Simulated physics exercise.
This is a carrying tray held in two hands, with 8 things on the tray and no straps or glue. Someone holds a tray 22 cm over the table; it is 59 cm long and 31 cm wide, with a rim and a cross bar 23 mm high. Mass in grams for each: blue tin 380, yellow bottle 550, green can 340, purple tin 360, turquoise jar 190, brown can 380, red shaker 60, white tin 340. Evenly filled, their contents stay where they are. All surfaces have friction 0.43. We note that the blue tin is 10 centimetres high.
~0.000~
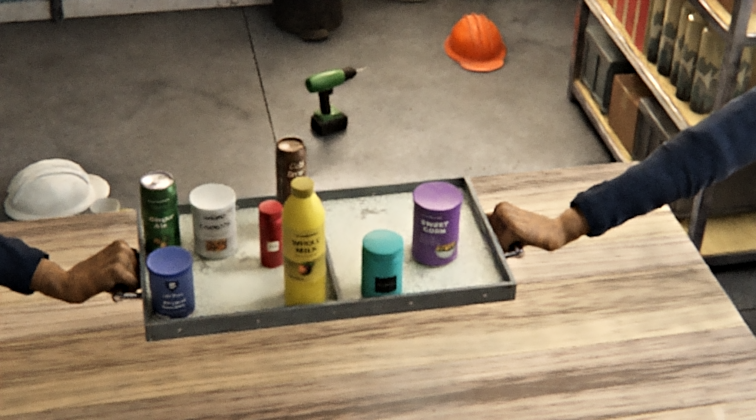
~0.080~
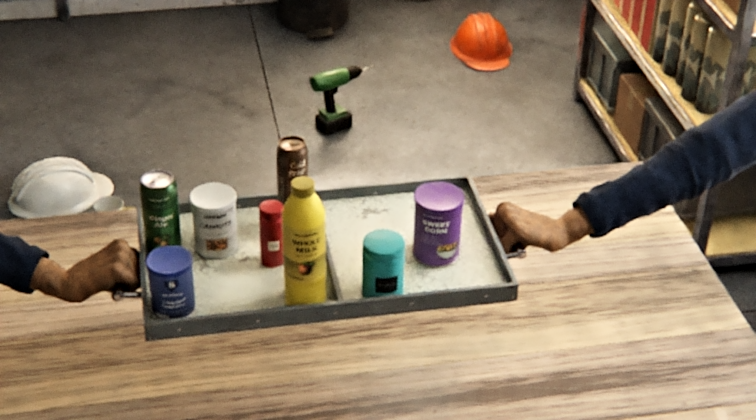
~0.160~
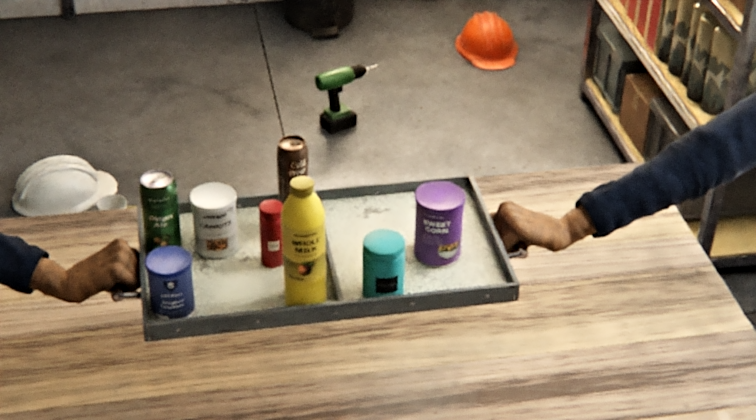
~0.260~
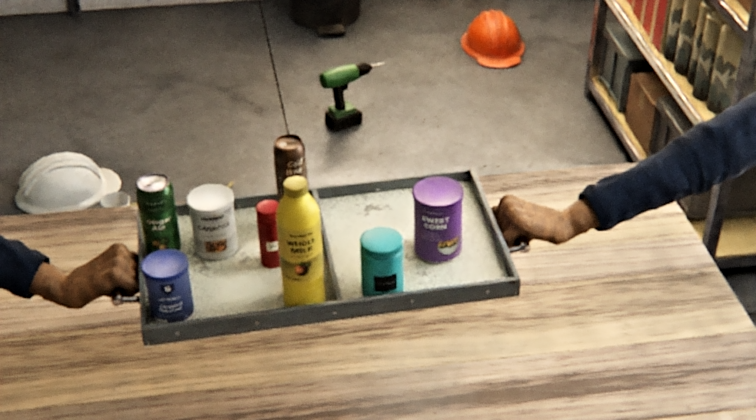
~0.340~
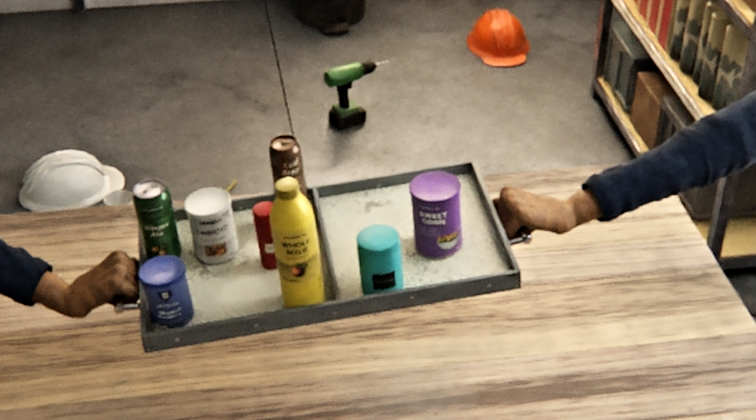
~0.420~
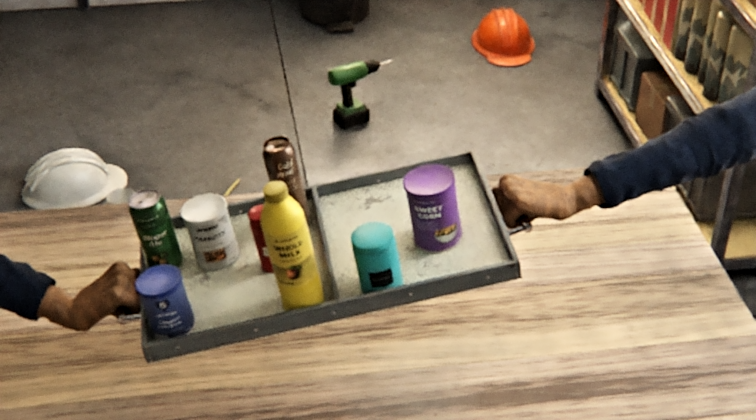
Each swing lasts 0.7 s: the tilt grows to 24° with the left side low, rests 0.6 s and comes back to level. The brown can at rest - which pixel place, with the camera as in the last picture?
The brown can ends at about (192, 209).
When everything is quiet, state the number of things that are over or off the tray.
I get 3.
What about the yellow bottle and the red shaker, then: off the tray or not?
Yellow bottle: Out of bounds; red shaker: In bounds.
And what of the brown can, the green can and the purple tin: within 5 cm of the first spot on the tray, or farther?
In short, the brown can leaves its position, the green can stays close to home, the purple tin leaves its position.
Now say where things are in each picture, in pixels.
The first frame shows tray level; brown can (292, 185); blue tin (172, 285).
The second frame shows tray level; green can (161, 215); purple tin (438, 225).
The third frame shows tray level; turquoise jar (384, 267); red shaker (272, 234).
The fourth frame shows tilt 3°, left edge down; white tin (213, 223); blue tin (169, 288).
The fifth frame shows tilt 6°, left edge down; yellow bottle (296, 245); green can (158, 224).
The sixth frame shows tilt 10°, left edge down; brown can (286, 185); purple tin (434, 209).
By 0.92 s, tilt 24°, left edge down; brown can rocked 58° off its seat near (228, 217); yellow bottle rocked 56° off its seat; red shaker rocked 66° off its seat.
By 1.42 s, tilt 24°, left edge down; yellow bottle now off the tray; brown can on its side near (199, 249); red shaker on its side.
When it is over (2.6 s), off the tray, yellow bottle; lying over on the tray, brown can and red shaker; not toppled but over 5 cm from the start, purple tin; the other 4 within 5 cm of the start. In the last view, brown can near (191, 209).
